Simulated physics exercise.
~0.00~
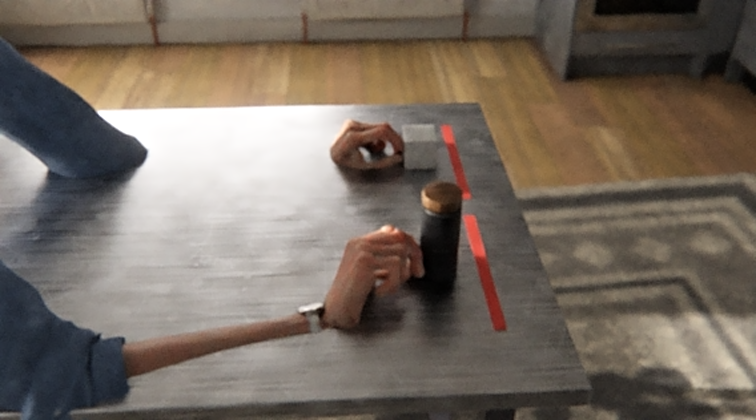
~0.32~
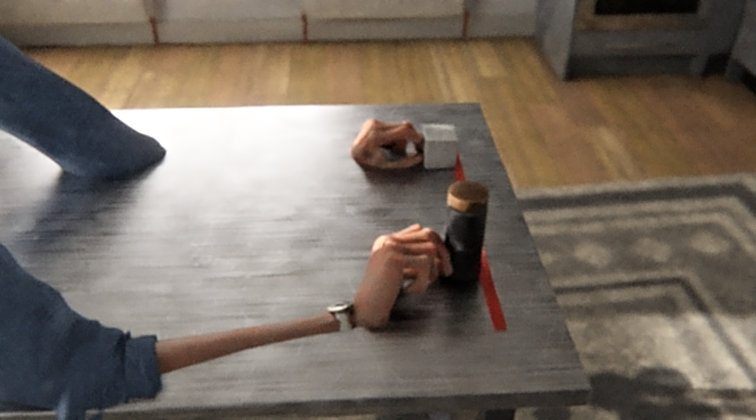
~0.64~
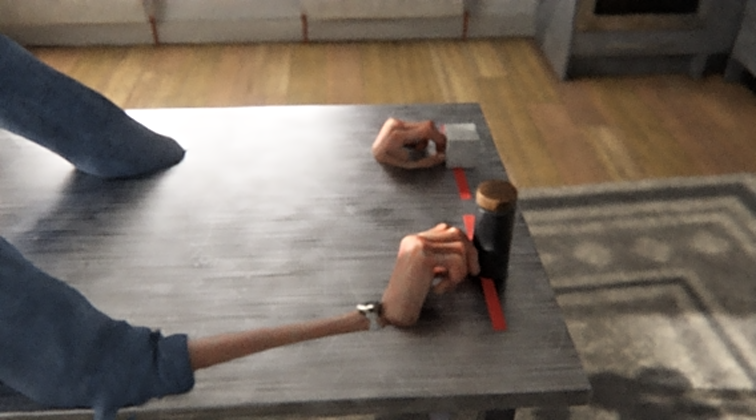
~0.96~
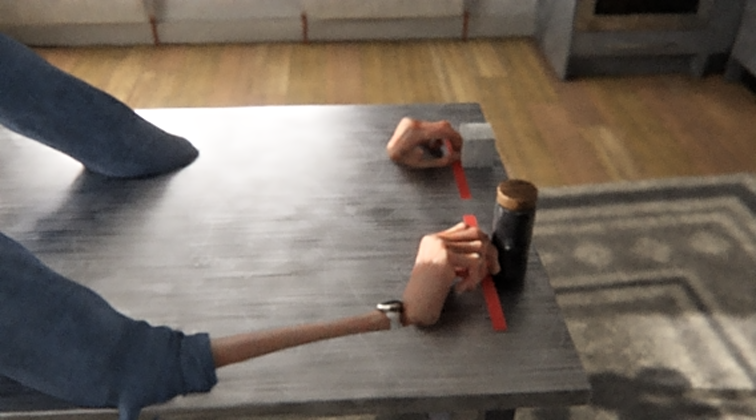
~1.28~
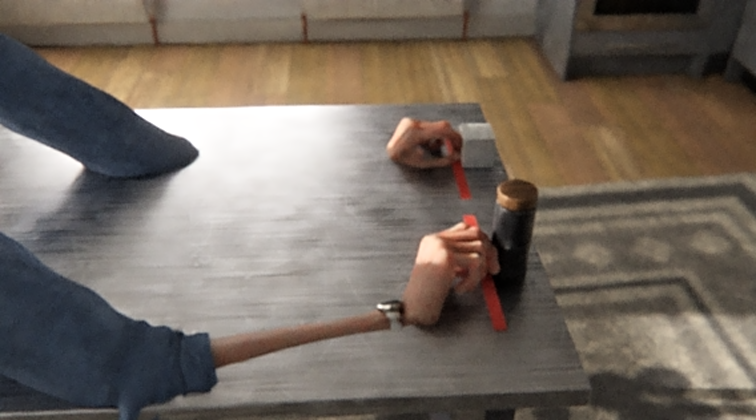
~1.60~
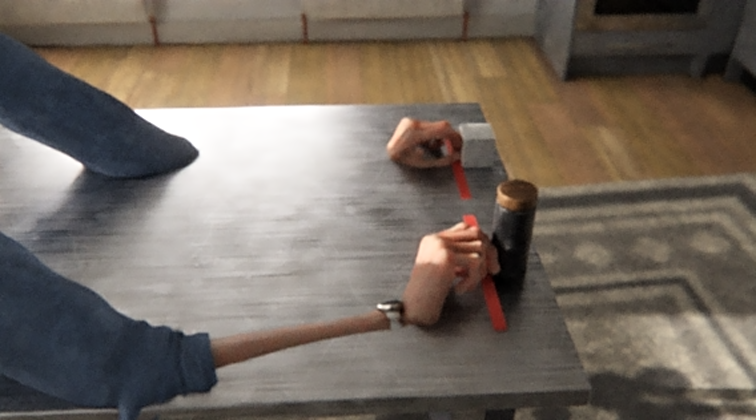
Two hands slowly pushing a black jar and a white block right, stopping near the table's edge with both still on top.
